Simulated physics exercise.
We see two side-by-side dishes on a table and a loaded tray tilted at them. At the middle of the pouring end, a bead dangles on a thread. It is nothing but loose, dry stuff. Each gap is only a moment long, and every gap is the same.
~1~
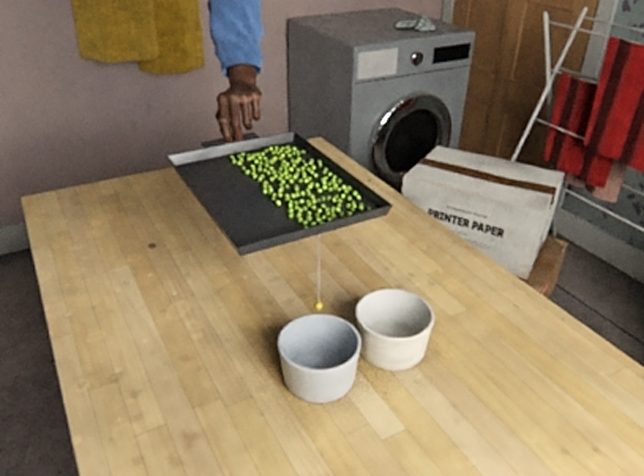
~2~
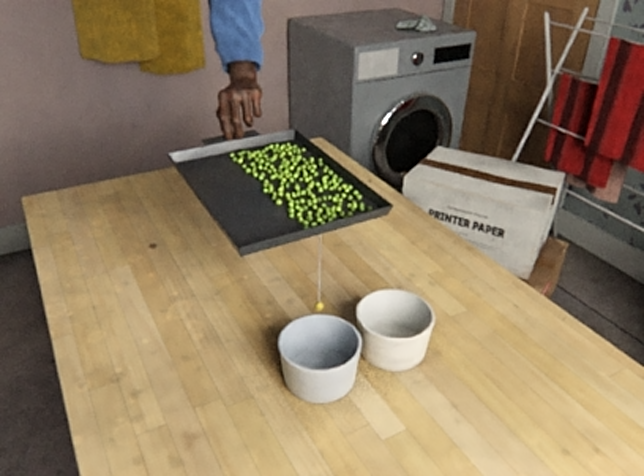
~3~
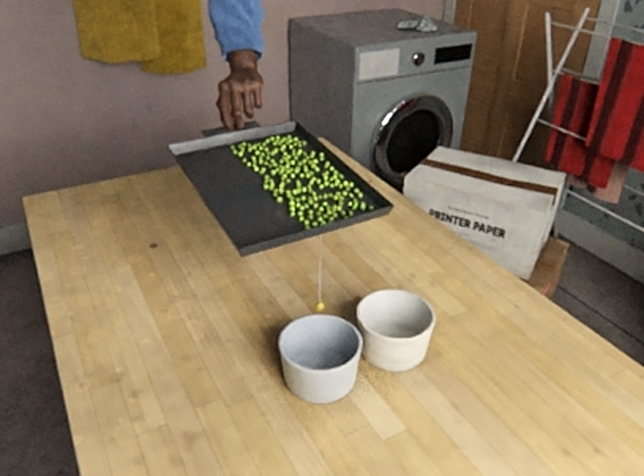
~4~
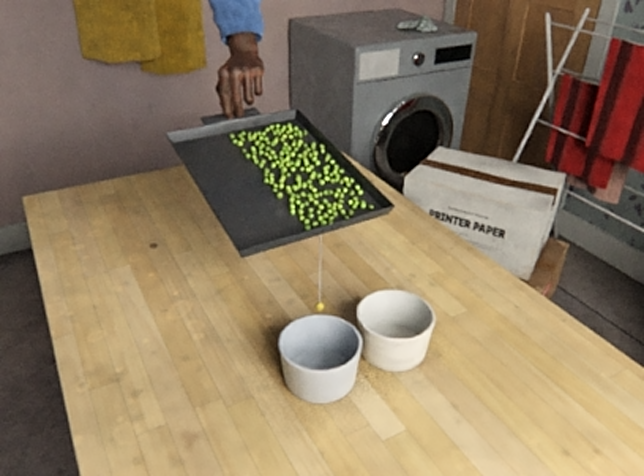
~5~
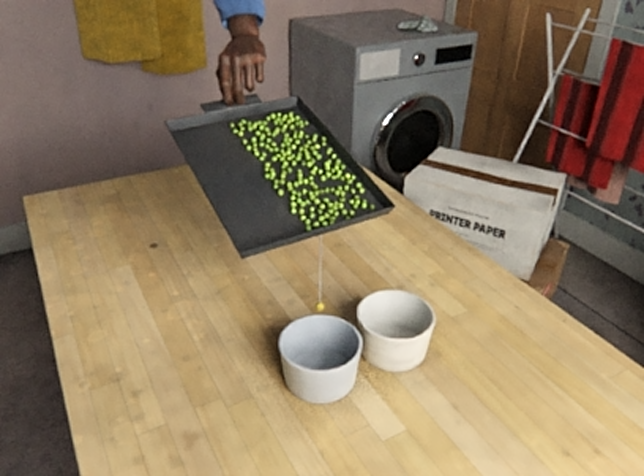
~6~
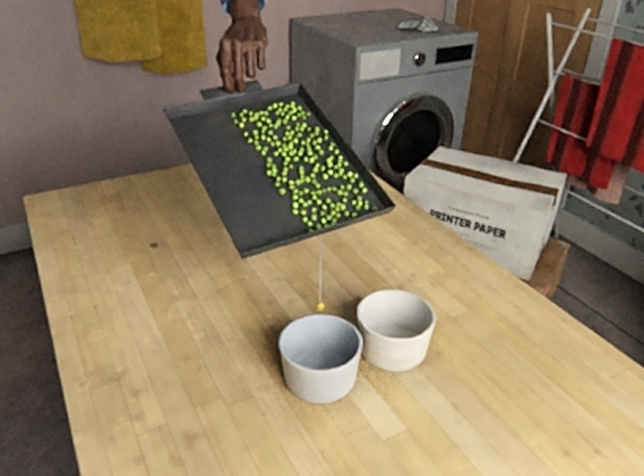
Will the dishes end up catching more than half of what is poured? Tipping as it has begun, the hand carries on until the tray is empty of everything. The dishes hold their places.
Yes - the dishes end up holding in excess of half.
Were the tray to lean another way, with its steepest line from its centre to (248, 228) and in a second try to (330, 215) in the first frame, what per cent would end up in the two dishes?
About 0 %, then 90 %.
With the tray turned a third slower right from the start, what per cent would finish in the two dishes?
Estimate: Around 70%.
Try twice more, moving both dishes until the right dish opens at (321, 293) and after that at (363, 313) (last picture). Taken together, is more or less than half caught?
Earlier try a minority share, later try a majority share.
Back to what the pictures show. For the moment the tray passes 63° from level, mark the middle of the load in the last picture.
Somewhere around pixel (315, 235) in the last picture.
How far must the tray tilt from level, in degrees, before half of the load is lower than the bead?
Somewhere near 100°.
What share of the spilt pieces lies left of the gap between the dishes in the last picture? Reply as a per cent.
80 per cent, roughly.
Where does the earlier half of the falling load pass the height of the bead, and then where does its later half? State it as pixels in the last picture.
Near (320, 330) to start, and near (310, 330) afterwards.
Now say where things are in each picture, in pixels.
The first frame shows corners of the pouring end at (240, 245) and (387, 204), level; middle of the load at (300, 181), dried peas; left dish at (339, 381); right dish at (415, 349); bead on its thread at (319, 306).
The second frame shows corners of the pouring end at (240, 245) and (388, 205), level; middle of the load at (301, 180).
The third frame shows corners of the pouring end at (241, 246) and (389, 205), tipped barely, lowest at the left corner; middle of the load at (302, 175).
The fourth frame shows corners of the pouring end at (241, 248) and (390, 205), tipped a little, lowest at the left corner; middle of the load at (302, 169).
The fifth frame shows corners of the pouring end at (242, 249) and (391, 205), tipped a little, lowest at the left corner; middle of the load at (303, 163).
The sixth frame shows corners of the pouring end at (242, 250) and (391, 204), tipped clearly, lowest at the left corner; middle of the load at (305, 159), about two thirds on the move; left dish at (340, 381); right dish at (417, 350).
Soon, tray tipped steeply; most on the tray; a small part in the left dish; a stray few in the right dish; a stray few outside both; a small part in the air.
A while on, tray tipped past a quarter turn; a small part on the tray; about half in the left dish; a small part in the right dish; about a quarter outside both; about a quarter in the air.
Towards the end, tray tipped past a quarter turn; about half in the left dish; a small part in the right dish; about a third outside both.
Finally, tray tipped past a quarter turn; about half in the left dish; a small part in the right dish; about a third outside both.
